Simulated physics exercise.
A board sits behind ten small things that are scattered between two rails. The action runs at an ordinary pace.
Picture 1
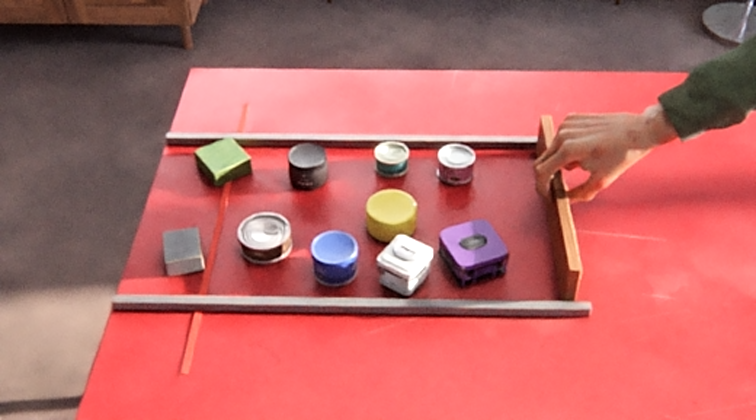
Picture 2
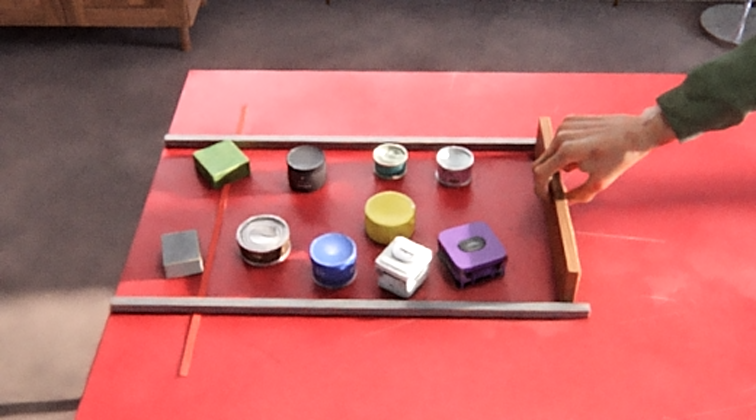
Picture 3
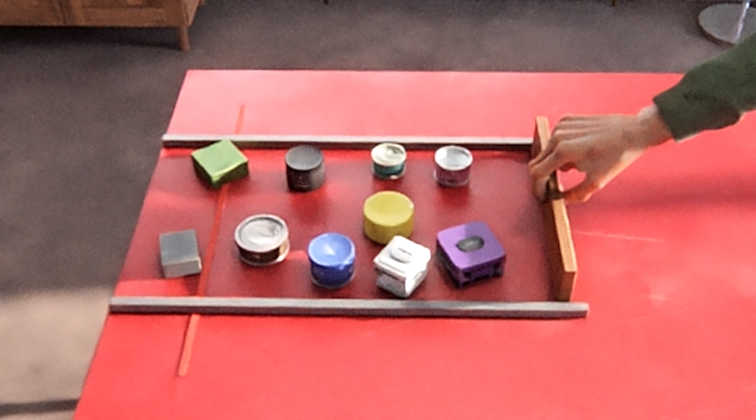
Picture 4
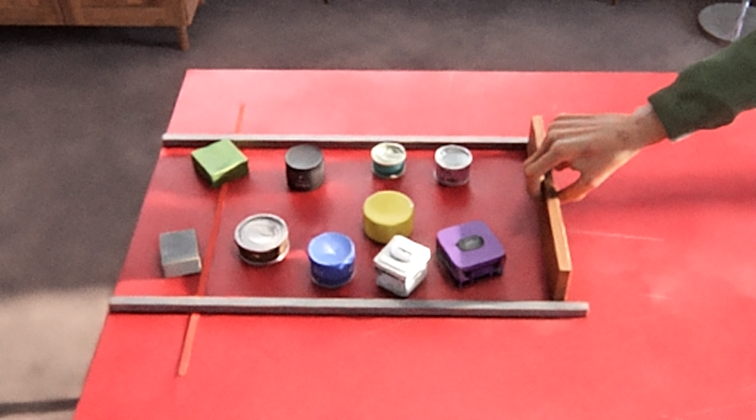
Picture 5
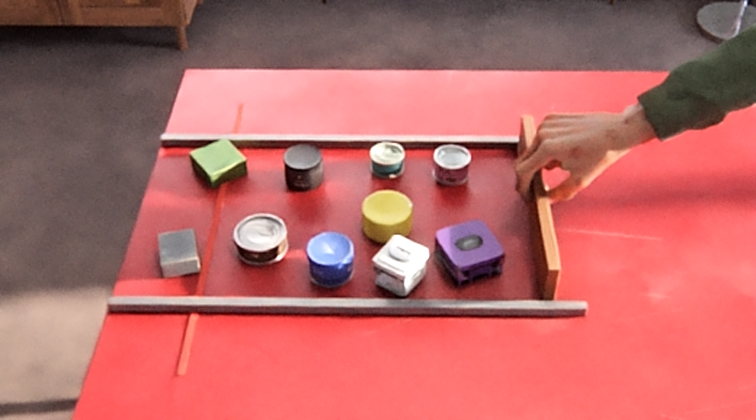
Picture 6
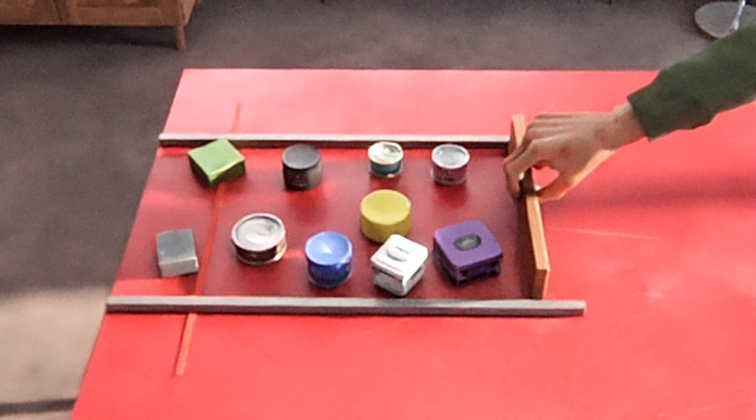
A hand in a dark green sleeve grips a wooden board standing on edge at the right of a bright red table, seen from above at an angle, with grey carpet beyond. Between two grey rails sit a green block, black tub and two small tins behind, a yellow lid mid-right, and a grey block, brown tin, blue pot, white object and purple box nearer. The hand slides the board a short way left toward the scattered things, which stay in place, while the view drifts very slightly.
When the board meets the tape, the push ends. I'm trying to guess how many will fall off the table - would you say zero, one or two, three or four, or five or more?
I would say one or two.
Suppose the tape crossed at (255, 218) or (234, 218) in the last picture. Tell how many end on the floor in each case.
Tallies in order: 0 and 2.
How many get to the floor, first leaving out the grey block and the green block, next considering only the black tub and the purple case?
First 1, then 1.
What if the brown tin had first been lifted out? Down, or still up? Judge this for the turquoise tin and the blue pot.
Well, the turquoise tin is still there while the blue pot goes off the edge.
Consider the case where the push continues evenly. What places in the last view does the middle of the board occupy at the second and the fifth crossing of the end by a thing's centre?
Near (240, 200) first, near (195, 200) second.
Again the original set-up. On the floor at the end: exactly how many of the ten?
Count: 2.
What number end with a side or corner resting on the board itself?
Total: 4.
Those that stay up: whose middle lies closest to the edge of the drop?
It's the brown tin.
Early on, none off yet; grey block at rest near (177, 253); green block at rest near (217, 163); brown tin at rest near (260, 239).
A while later, none off yet; grey block moving near (174, 249); green block at rest near (217, 163); brown tin travelled about its own width near (227, 238).
Finally, the number that fall off is one or two; lost, blue pot and grey block.
